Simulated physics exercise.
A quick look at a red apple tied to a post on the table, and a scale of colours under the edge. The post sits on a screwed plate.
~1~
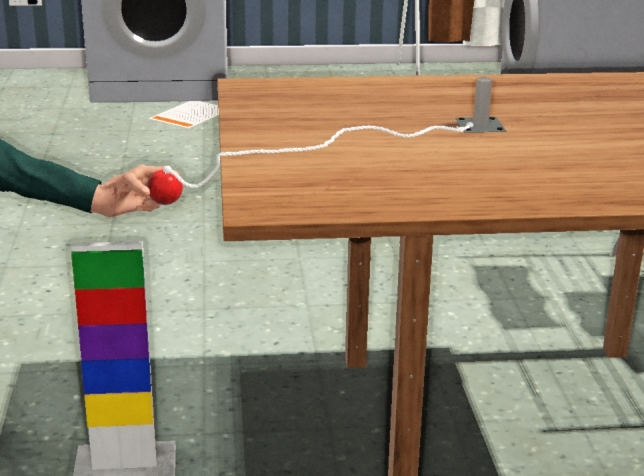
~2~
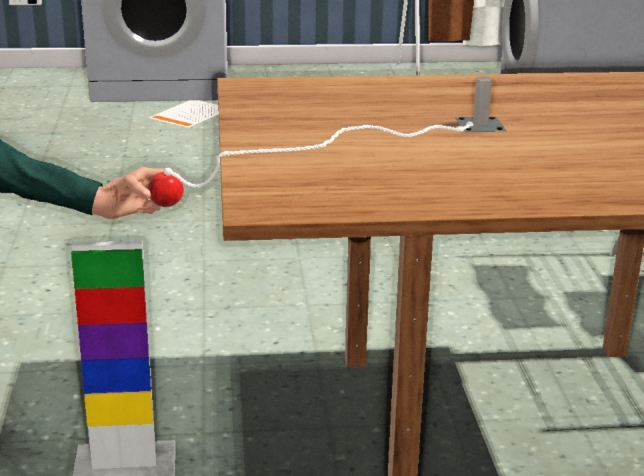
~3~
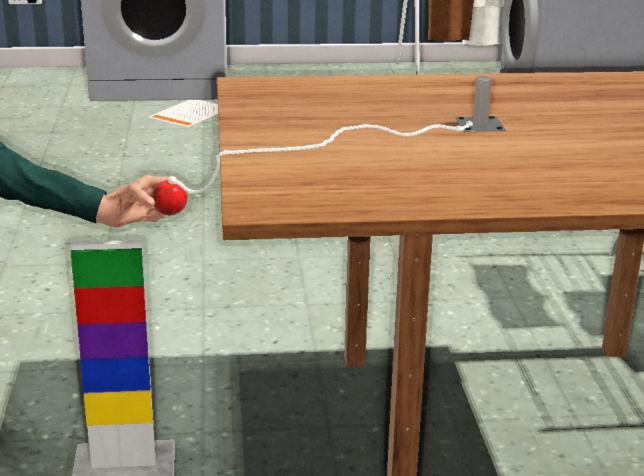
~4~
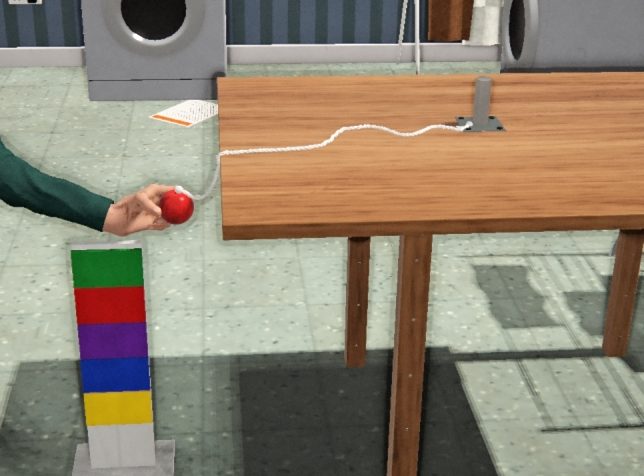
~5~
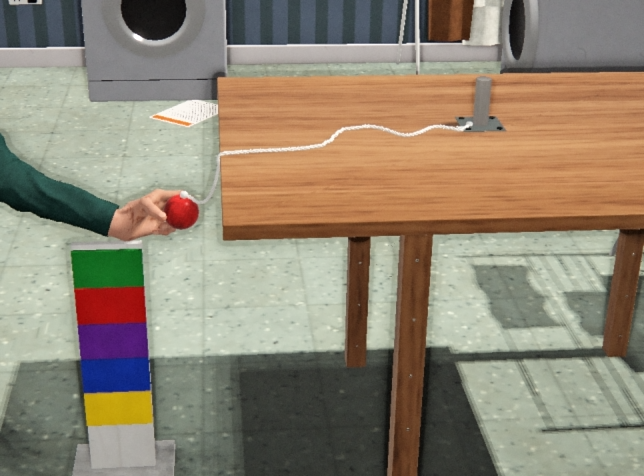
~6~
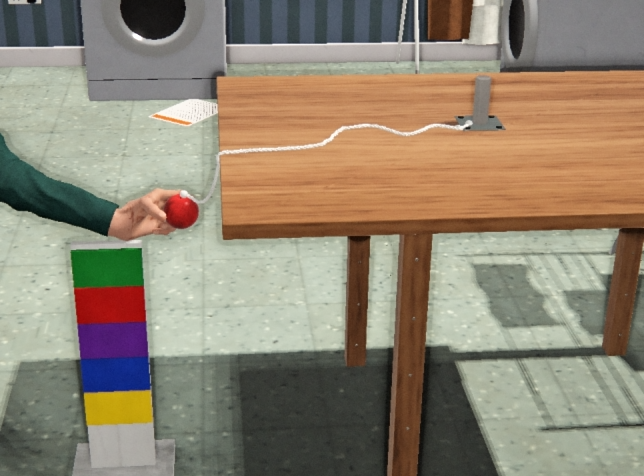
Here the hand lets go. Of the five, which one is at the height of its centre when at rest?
At rest, its centre is at the height of red.
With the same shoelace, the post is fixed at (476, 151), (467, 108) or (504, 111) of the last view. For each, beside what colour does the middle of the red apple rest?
The first case gives purple, the second red and the third green.
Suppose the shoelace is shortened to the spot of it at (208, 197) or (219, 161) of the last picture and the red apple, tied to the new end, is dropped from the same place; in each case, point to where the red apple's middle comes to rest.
In turn, (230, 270) for the first and (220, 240) for the second.
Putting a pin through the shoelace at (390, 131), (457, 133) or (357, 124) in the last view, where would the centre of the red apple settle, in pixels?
In that order: (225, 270), (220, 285) and (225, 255).
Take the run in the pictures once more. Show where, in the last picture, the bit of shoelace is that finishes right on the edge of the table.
Close to (289, 149).
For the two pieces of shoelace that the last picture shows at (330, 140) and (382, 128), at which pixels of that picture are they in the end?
To (265, 140) for the first and to (344, 133) for the second.
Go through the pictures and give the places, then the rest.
Red apple (165, 187); green (108, 271); red (111, 308); purple (114, 343); blue (117, 377); yellow (119, 411), in the first picture.
Red apple (166, 189); shoelace through (461, 130) (402, 135) (341, 132) (302, 149) (226, 155), in the second picture.
Red apple (170, 198), in the third picture.
Red apple (176, 207); shoelace through (460, 130) (401, 135) (341, 131) (302, 148) (225, 154), in the fourth picture.
Red apple (181, 212), in the fifth picture.
Red apple (181, 211); shoelace through (460, 129) (401, 134) (341, 131) (301, 148) (225, 153), in the sixth picture.
A little later, apple near (203, 284); level with red.
Next, apple near (248, 285); level with red.
Later still, apple near (224, 295); level with red.
When it is over, apple near (216, 297); level with red. Its middle rests at the red band.
